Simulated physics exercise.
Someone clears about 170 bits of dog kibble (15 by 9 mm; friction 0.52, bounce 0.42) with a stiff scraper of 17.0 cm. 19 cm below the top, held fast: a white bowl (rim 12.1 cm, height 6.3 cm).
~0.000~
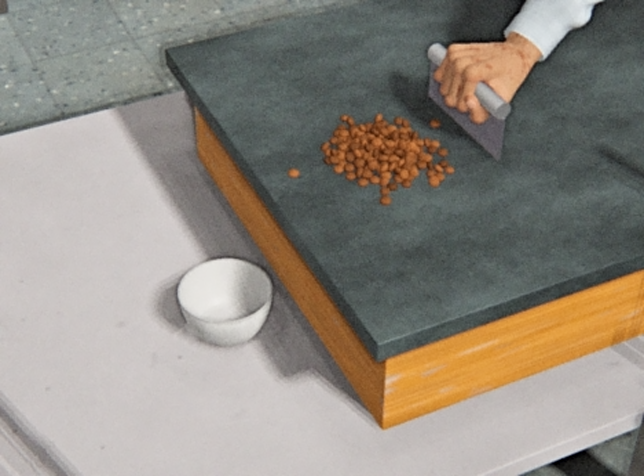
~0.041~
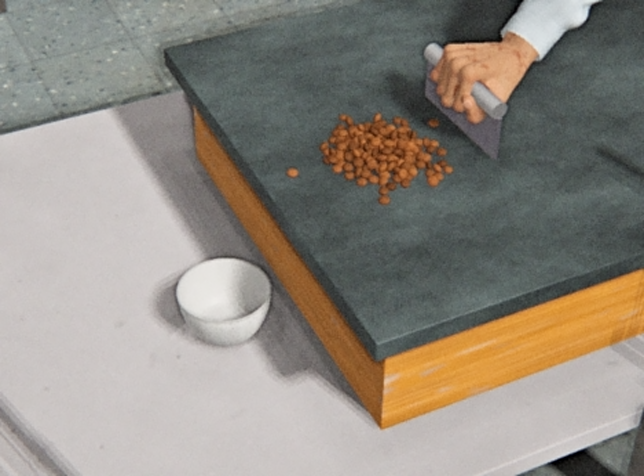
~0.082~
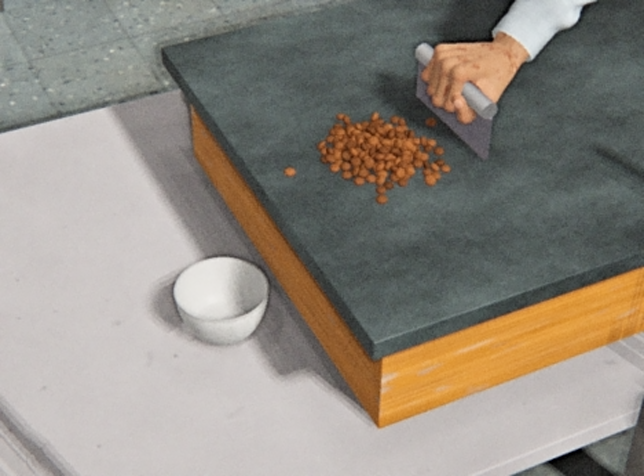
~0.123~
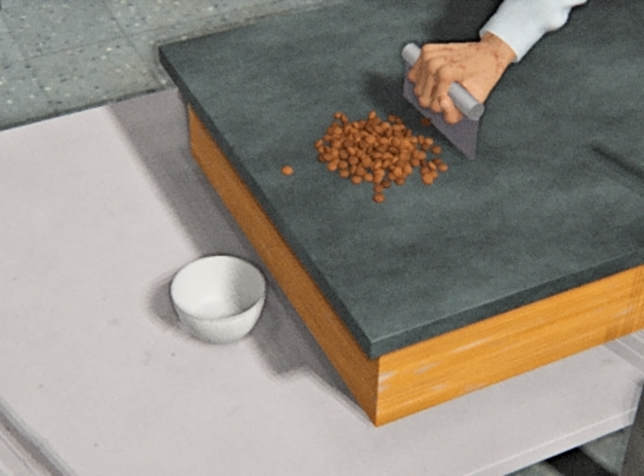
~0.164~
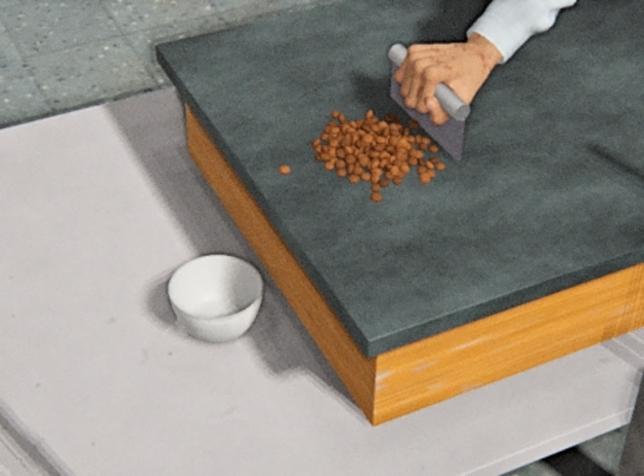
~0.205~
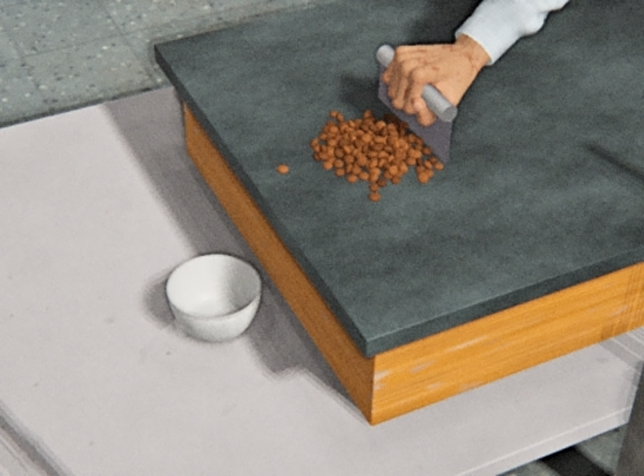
A hand in a pale sleeve, gripping a grey scraper by its handle at the upper right, slides it leftward across a dark slate-coloured slab until the blade meets the edge of a heap of small brown pieces, nudging a few. The slab, with orange-brown wooden sides, sits on a pale table above a speckled grey floor, seen from above at an angle. A white bowl rests on the table at lower left, while the view drifts very slightly.
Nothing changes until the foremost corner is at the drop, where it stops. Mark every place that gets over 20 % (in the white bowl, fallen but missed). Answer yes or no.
White bowl: Yes, missed: Yes.
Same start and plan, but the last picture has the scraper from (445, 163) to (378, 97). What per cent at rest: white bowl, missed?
White bowl 15, missed 40.
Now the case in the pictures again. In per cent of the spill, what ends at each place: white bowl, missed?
White bowl 25, missed 45.
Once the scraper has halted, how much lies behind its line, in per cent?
Roughly 30 per cent.
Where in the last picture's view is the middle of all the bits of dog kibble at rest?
At about (216, 307).
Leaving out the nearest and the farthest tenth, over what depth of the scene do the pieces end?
About 20 cm.
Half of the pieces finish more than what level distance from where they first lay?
Roughly 24 cm.
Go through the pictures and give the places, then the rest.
In the first frame, scraper from (501, 125) to (434, 64); moved 0.0 cm; pieces shifted so far, 0; middle of the spill at (377, 142); white bowl at (225, 290).
In the second frame, scraper from (498, 125) to (431, 64); moved 0.3 cm; pieces shifted so far, 0; middle of the spill at (376, 142).
In the third frame, scraper from (488, 125) to (422, 64); moved 1.3 cm; pieces shifted so far, 0; middle of the spill at (373, 141).
In the fourth frame, scraper from (475, 125) to (409, 65); moved 2.7 cm; pieces shifted so far, 1; middle of the spill at (370, 140).
In the fifth frame, scraper from (461, 126) to (396, 65); moved 4.2 cm; pieces shifted so far, 1; middle of the spill at (368, 139).
In the sixth frame, scraper from (448, 128) to (383, 66); moved 5.8 cm; pieces shifted so far, 6; middle of the spill at (366, 138); white bowl at (214, 286). Its speed is about 0.37 m/s, heading 11 degrees away from the viewer.
Then, at 0.52 s, scraper 17 cm from its start, spill 17 cm wide; still on top 100 %.
Then, at 0.83 s, scraper 29 cm from its start, spill 19 cm wide; off the edge, not caught 30 %, still on top 65 %.
After 1.10 s, scraper 30 cm from its start, spill 23 cm wide; white bowl 25 %, off the edge, not caught 45 %, still on top 25 %.
At rest (1.8 s), white bowl 25 %, fallen but missed 45 %, still on top 25 %.
